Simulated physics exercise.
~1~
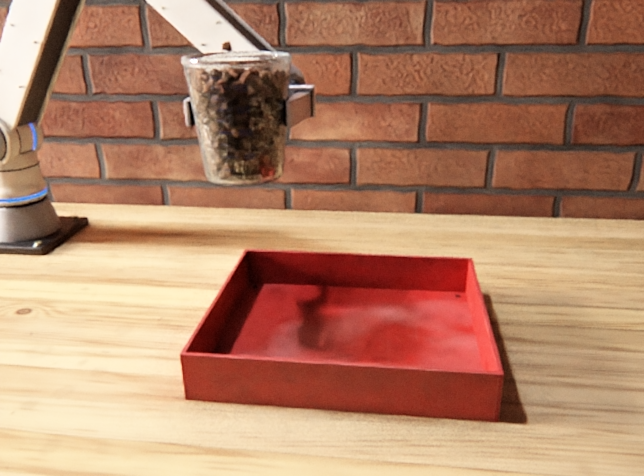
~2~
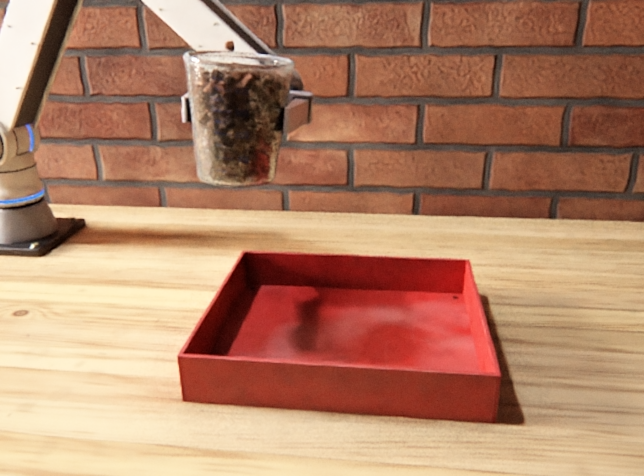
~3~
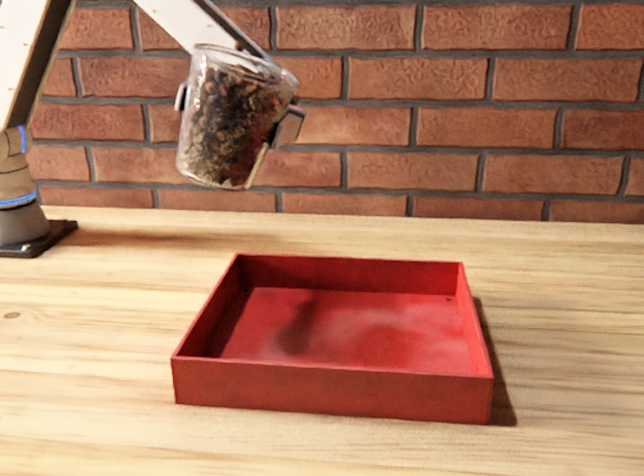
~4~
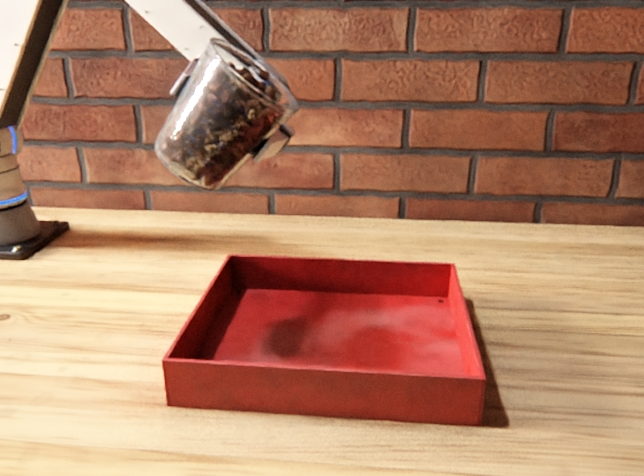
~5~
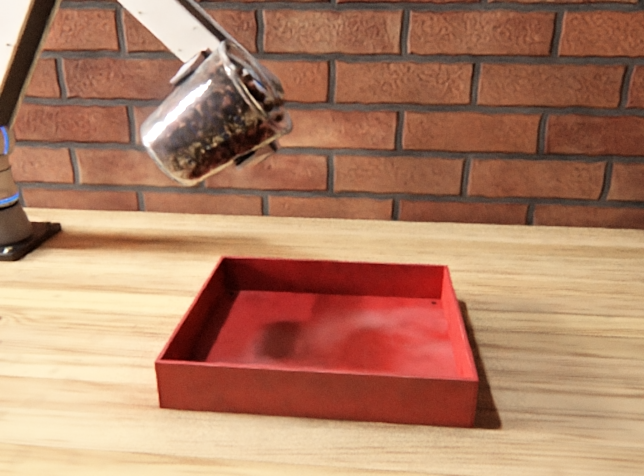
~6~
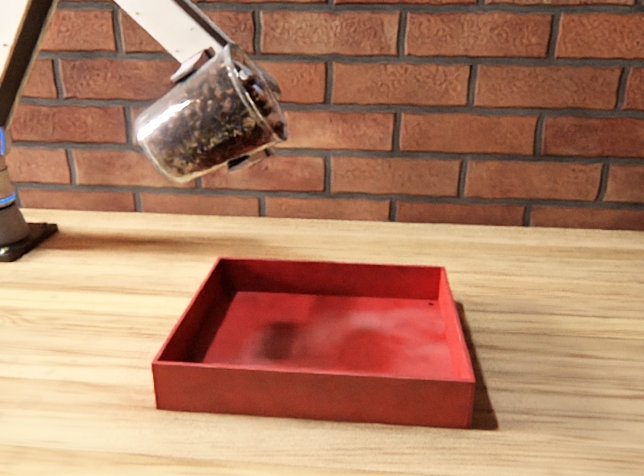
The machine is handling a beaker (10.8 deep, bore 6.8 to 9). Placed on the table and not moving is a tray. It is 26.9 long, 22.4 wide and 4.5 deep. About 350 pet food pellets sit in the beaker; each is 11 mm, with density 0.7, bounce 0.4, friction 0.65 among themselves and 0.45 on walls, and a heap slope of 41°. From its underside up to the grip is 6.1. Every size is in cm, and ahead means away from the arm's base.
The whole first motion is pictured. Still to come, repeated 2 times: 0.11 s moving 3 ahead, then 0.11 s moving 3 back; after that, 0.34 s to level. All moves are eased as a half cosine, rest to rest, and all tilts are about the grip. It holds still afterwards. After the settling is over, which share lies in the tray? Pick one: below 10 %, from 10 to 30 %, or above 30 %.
From 10 to 30 %.
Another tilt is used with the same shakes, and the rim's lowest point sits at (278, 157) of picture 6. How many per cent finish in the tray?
About 50 per cent.
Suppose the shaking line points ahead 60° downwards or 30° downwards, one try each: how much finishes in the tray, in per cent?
Result: Approx. 0 % and 10 %, one try each.
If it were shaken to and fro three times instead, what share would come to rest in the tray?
In that case it would be near 25 percent.
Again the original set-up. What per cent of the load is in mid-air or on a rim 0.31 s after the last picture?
Some 10 percent.
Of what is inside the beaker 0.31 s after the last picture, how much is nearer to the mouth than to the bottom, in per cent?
Share in the mouth half: About 50 %.
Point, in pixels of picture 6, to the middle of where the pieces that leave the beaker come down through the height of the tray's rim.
Near (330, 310).
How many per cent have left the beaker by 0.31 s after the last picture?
So far around 15 % is out.
Then, 0.31 s later, tilted 60° forward, highest piece 27 above the table; 302 in the beaker, 10 in the tray, 35 in flight or on a rim.
Then, 0.62 s later, tilted 26° forward, highest piece 27 above the table; 276 in the beaker, 67 in the tray, 4 in flight or on a rim.
Then, 0.98 s later, level, highest piece 29 above the table; 276 in the beaker, 71 in the tray.
Then, 2.03 s later, level, highest piece 29 above the table; 276 in the beaker, 71 in the tray.
At rest, 276 in the beaker, 71 in the tray. That is 20 % in the tray.
